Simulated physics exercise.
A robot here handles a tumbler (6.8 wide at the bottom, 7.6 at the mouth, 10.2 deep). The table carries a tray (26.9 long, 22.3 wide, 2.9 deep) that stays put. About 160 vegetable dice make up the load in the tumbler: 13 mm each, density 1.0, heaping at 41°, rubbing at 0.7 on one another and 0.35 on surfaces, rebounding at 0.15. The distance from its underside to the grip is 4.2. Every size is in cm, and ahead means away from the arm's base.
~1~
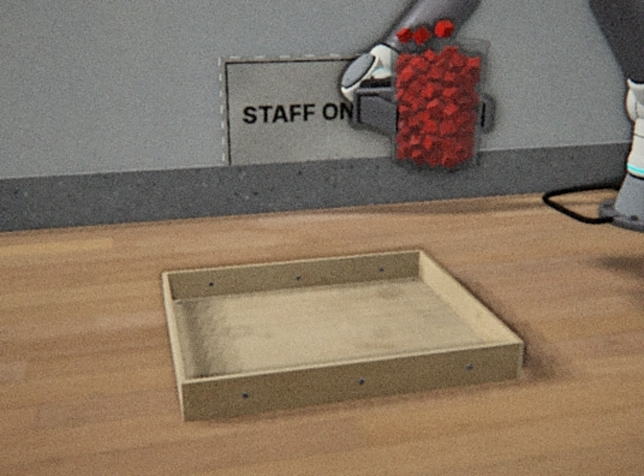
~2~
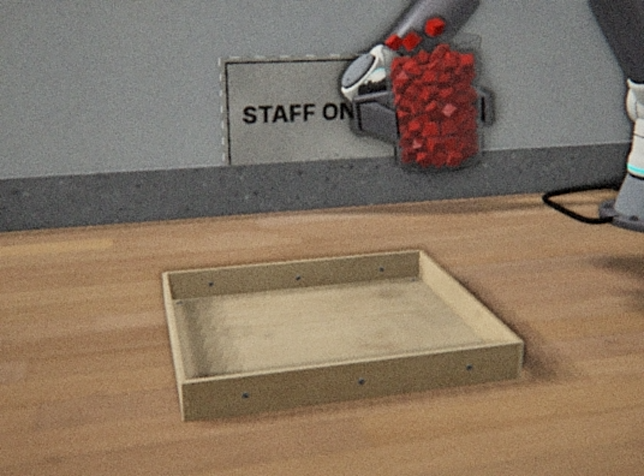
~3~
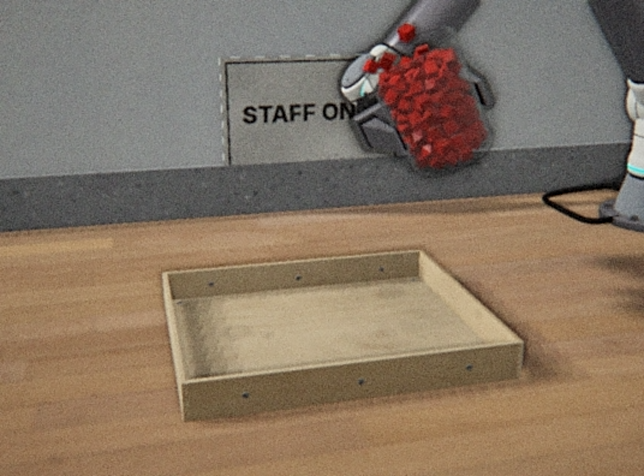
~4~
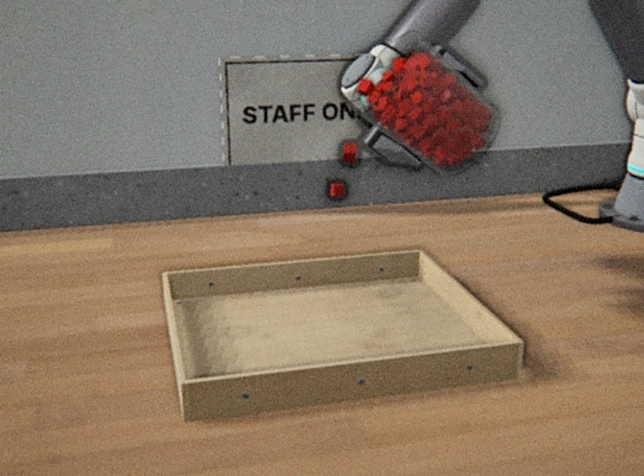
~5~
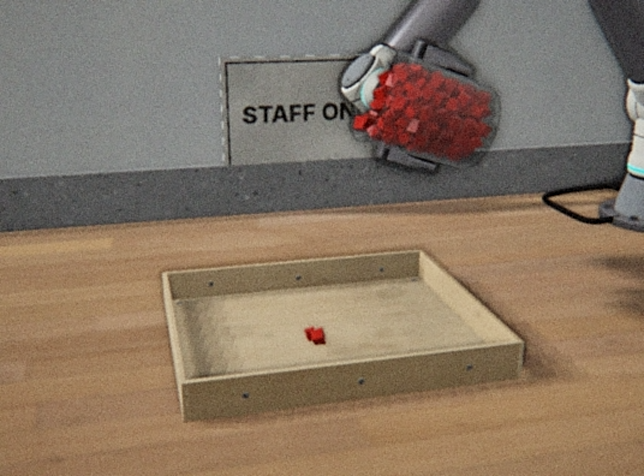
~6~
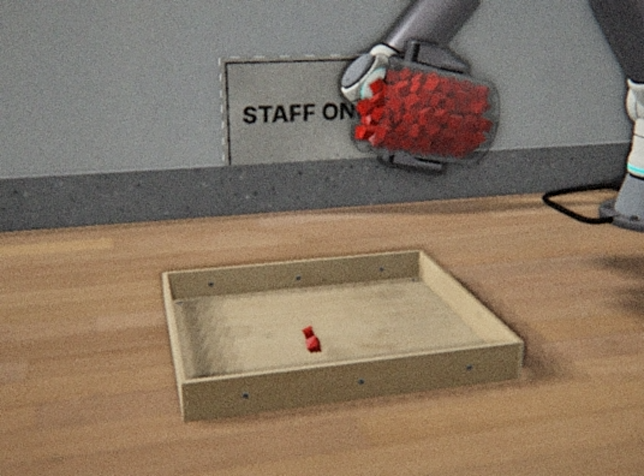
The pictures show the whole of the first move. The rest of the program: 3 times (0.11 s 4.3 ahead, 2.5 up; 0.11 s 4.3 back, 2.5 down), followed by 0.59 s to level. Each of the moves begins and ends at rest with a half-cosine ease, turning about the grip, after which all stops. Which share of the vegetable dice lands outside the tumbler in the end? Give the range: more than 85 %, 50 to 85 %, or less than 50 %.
The range is more than 85 %.
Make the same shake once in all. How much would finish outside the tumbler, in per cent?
80 per cent.
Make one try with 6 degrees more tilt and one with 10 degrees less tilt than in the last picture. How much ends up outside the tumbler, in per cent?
First try near 95 %, second near 85 %.
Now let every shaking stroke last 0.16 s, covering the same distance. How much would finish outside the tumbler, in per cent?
I'd expect close to 70 per cent then.
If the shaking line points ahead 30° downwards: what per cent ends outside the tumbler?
You'd expect near 45 percent of it there.
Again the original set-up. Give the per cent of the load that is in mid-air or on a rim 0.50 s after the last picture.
My guess is some 8 in a hundred.
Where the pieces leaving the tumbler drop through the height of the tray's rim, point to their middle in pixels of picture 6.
Close to pixel (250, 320).
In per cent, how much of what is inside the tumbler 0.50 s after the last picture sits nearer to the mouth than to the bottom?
Estimate: Around 40 %.
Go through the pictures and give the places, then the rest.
The first picture shows the tumbler middle at (437, 105), level; upper third of the load around (439, 74), from x 400 to 475, top at y 30; 158 in the tumbler.
The second picture shows the tumbler middle at (435, 105), tilted 7° forward; upper third of the load around (435, 74), from x 395 to 470, top at y 25.
The third picture shows the tumbler middle at (432, 106), tilted 27° forward; upper third of the load around (424, 77), from x 370 to 480, top at y 35.
The fourth picture shows the tumbler middle at (429, 109), tilted 51° forward; upper third of the load around (420, 86), from x 340 to 485, top at y 60; 156 in the tumbler, 2 in flight or on a rim.
The fifth picture shows the tumbler middle at (427, 112), tilted 71° forward; upper third of the load around (422, 91), from x 310 to 485, top at y 70; 156 in the tumbler, 2 in the tray.
The sixth picture shows the tumbler middle at (427, 113), tilted 78° forward; upper third of the load around (428, 94), from x 310 to 485, top at y 75; 156 in the tumbler, 2 in the tray.
Then, 0.50 s on, tilted 78° forward, highest piece 20 above the table; 117 in the tray, 25 in the tumbler, 3 on the table or floor, 13 in flight or on a rim.
Then, 1.00 s on, tilted 30° forward, highest piece 23 above the table; 146 in the tray, 8 in the tumbler, 4 on the table or floor.
Then, 1.45 s on, level, highest piece 18 above the table; 146 in the tray, 8 in the tumbler, 4 on the table or floor.
Then, 2.50 s on, level, highest piece 18 above the table; 146 in the tray, 8 in the tumbler, 4 on the table or floor.
In the end, 146 in the tray, 8 in the tumbler, 4 on the table or floor. That is 95 % outside the tumbler.
